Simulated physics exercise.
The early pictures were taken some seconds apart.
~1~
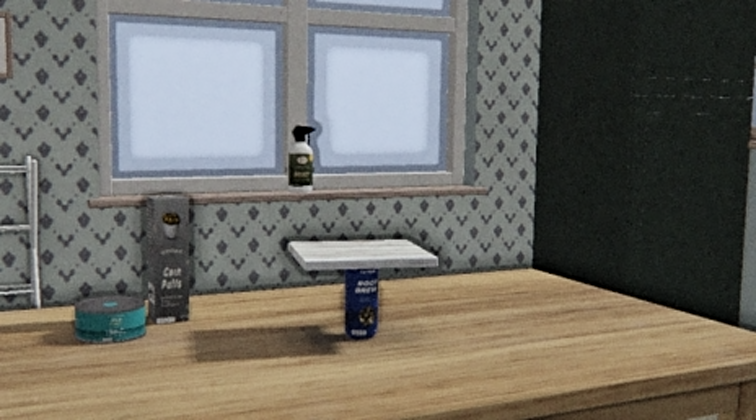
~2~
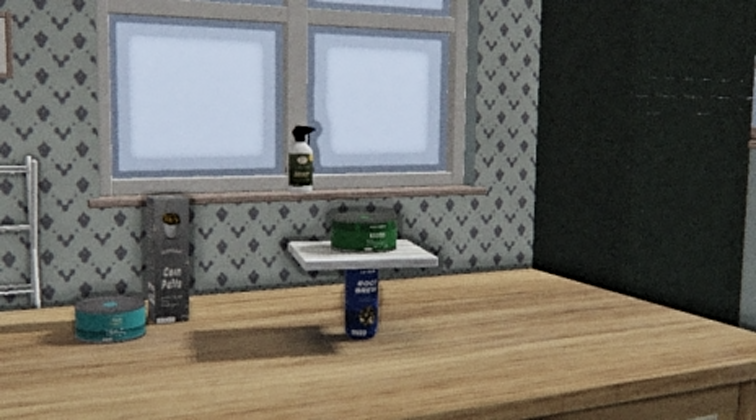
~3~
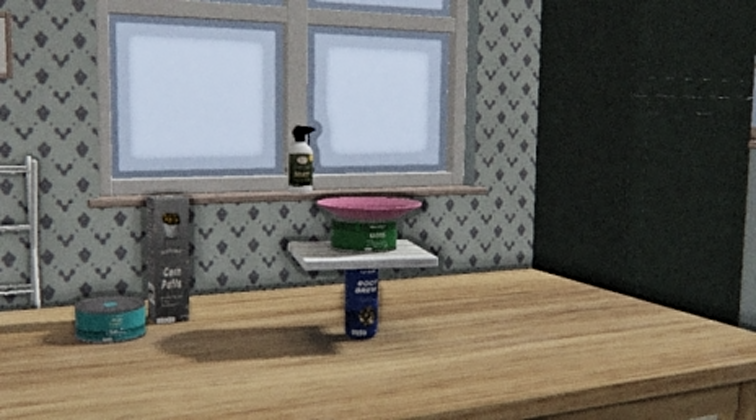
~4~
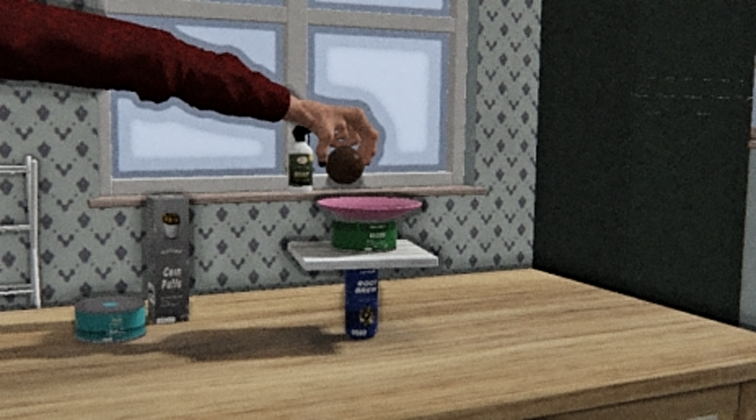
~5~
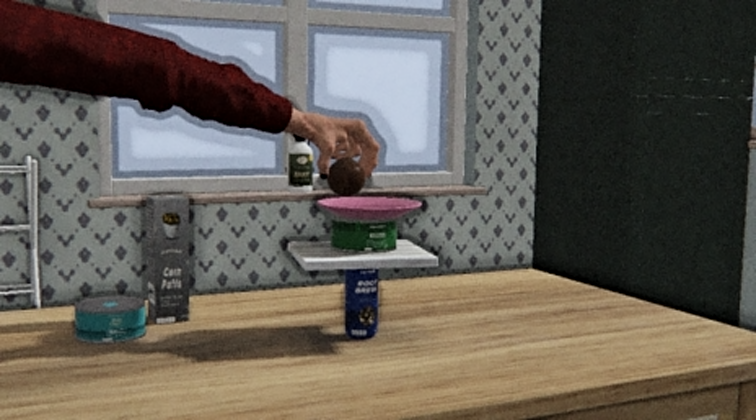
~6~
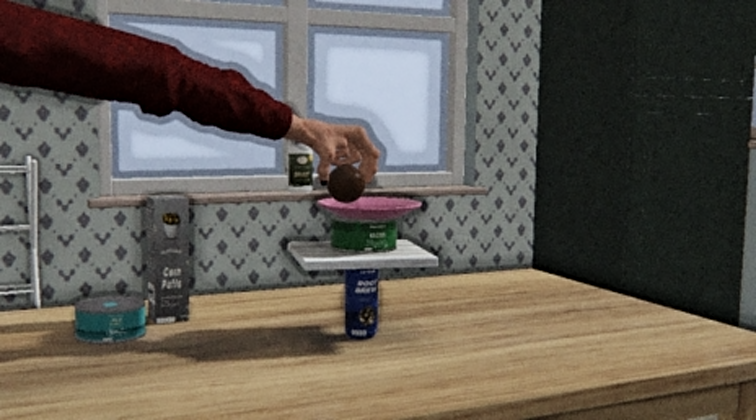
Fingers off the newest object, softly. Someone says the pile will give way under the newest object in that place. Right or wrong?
Wrong, it holds.
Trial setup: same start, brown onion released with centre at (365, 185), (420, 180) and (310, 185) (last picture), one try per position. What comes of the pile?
Lab note - try 1: No collapse; try 2: Collapse; try 3: Collapse.
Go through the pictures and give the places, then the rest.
The last thing is not in view yet; grey carton (168, 259), in the first picture.
The last thing is not in view yet; blue can (361, 298), in the second picture.
The last thing is not in view yet; turquoise tub (111, 319), in the third picture.
Still above its spot; brown onion (345, 165); grey carton (168, 259), in the fourth picture.
Still above its spot; brown onion (346, 177); blue can (361, 298), in the fifth picture.
Set down, still held; brown onion (346, 184); turquoise tub (111, 319), in the sixth picture.
Then, 0.80 s after the last picture, nothing has stirred.
Then, 2.00 s after the last picture, brown onion resting near (346, 184).
At rest, all 7 in place. Seen from the same camera at the end, brown onion near (346, 184). The pile stays up.
